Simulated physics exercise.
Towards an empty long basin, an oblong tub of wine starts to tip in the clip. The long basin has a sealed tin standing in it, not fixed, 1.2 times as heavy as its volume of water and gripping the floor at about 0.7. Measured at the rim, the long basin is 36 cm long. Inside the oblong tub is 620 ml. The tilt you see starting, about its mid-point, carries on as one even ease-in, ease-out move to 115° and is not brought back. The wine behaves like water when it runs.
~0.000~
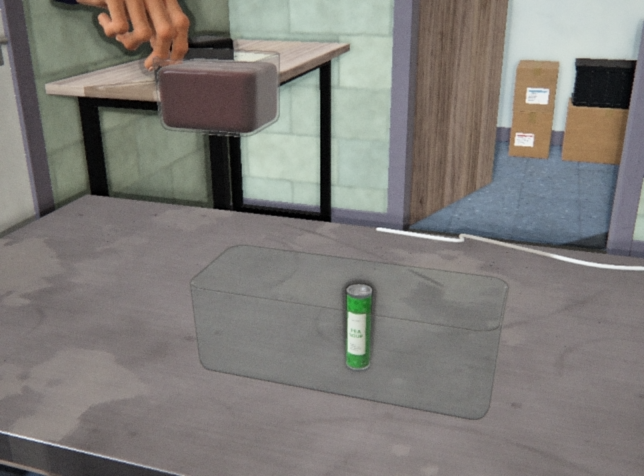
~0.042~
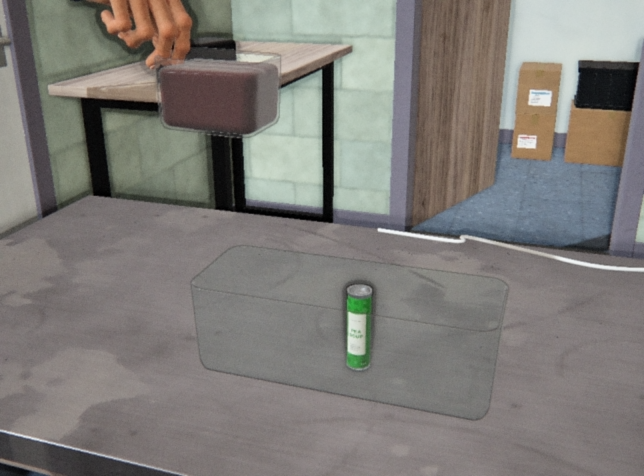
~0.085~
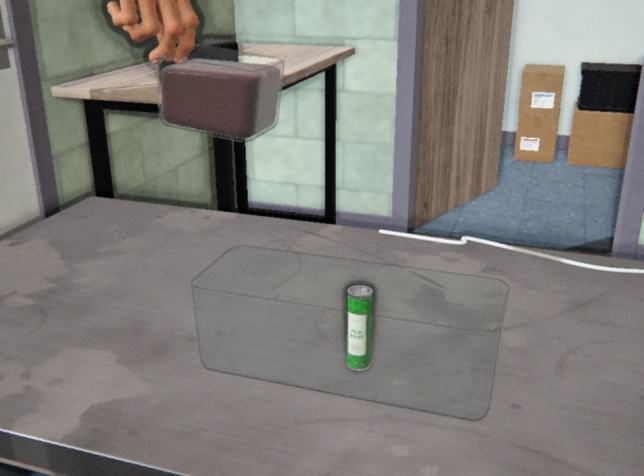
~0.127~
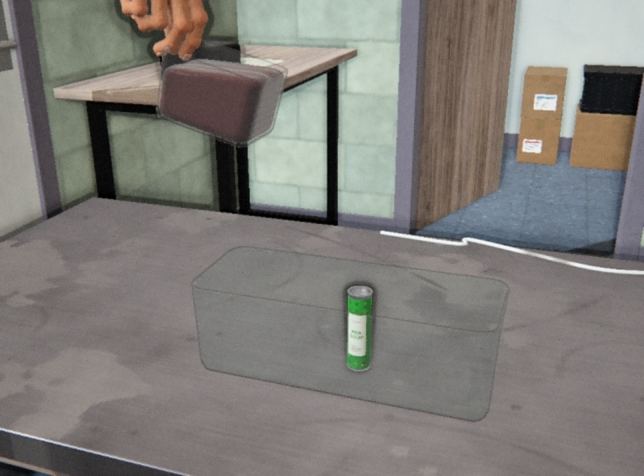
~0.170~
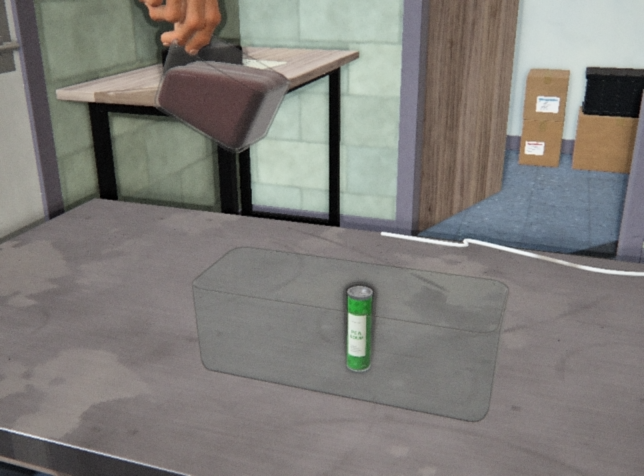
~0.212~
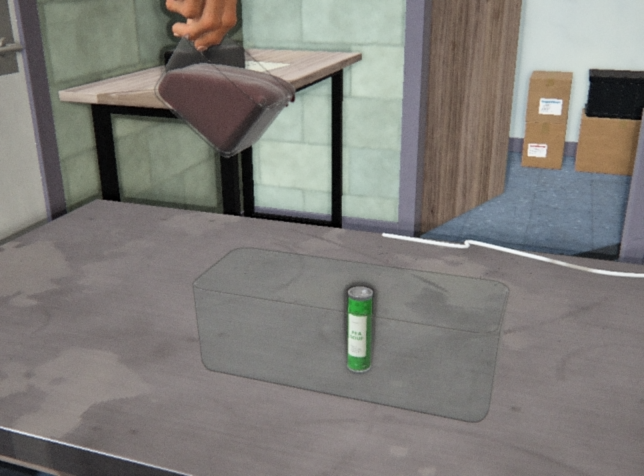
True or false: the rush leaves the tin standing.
False.
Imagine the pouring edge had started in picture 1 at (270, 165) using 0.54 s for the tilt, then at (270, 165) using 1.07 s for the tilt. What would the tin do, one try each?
The tin stays vertical the first time and stays vertical the second time.
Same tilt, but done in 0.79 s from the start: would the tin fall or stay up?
Outcome - the tin comes down.
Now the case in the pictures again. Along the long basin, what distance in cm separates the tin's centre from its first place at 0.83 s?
About 5 cm.
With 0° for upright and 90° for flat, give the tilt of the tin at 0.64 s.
5°.
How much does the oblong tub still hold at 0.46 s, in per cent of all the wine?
I reckon about 20 in a hundred is still held.
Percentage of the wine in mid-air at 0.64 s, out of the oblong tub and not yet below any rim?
Close to 10 %.
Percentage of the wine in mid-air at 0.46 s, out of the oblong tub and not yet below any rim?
Close to 64 per cent, I'd say.
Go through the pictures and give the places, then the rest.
It leans 0°; its right rim is at (267, 59); the wine meets the walls at (175, 64) and (268, 69); the long basin's rim runs from (211, 265) to (504, 306); the tin's top is at (359, 294), in the first frame.
It leans 2°; its right rim is at (269, 62); the wine meets the walls at (176, 64) and (270, 70), in the second frame.
It leans 7°; its right rim is at (272, 68); the wine meets the walls at (179, 64) and (272, 72), in the third frame.
It leans 15°; its right rim is at (275, 77); the wine meets the walls at (181, 65) and (276, 75), in the fourth frame.
It leans 26°; its right rim is at (278, 90); the wine meets the walls at (181, 68) and (281, 83); 1 per cent is over the edge, in the fifth frame.
It leans 38°; its right rim is at (279, 104); the wine meets the walls at (181, 69) and (275, 91); 6 per cent is over the edge, in the sixth frame.
By 0.46 s the tilt is 109° and 20 per cent is still to pour; the tin stands where it began.
By 0.64 s the tilt is 115° and 2 per cent is still to pour; the tin leans 4°.
By 0.83 s the tilt is 115° and 0 per cent is still to pour; the tin leans 41°.
By 1.04 s the tilt is 115° and 0 per cent is still to pour; the tin lies on its side.
At rest the tin lies on its side.
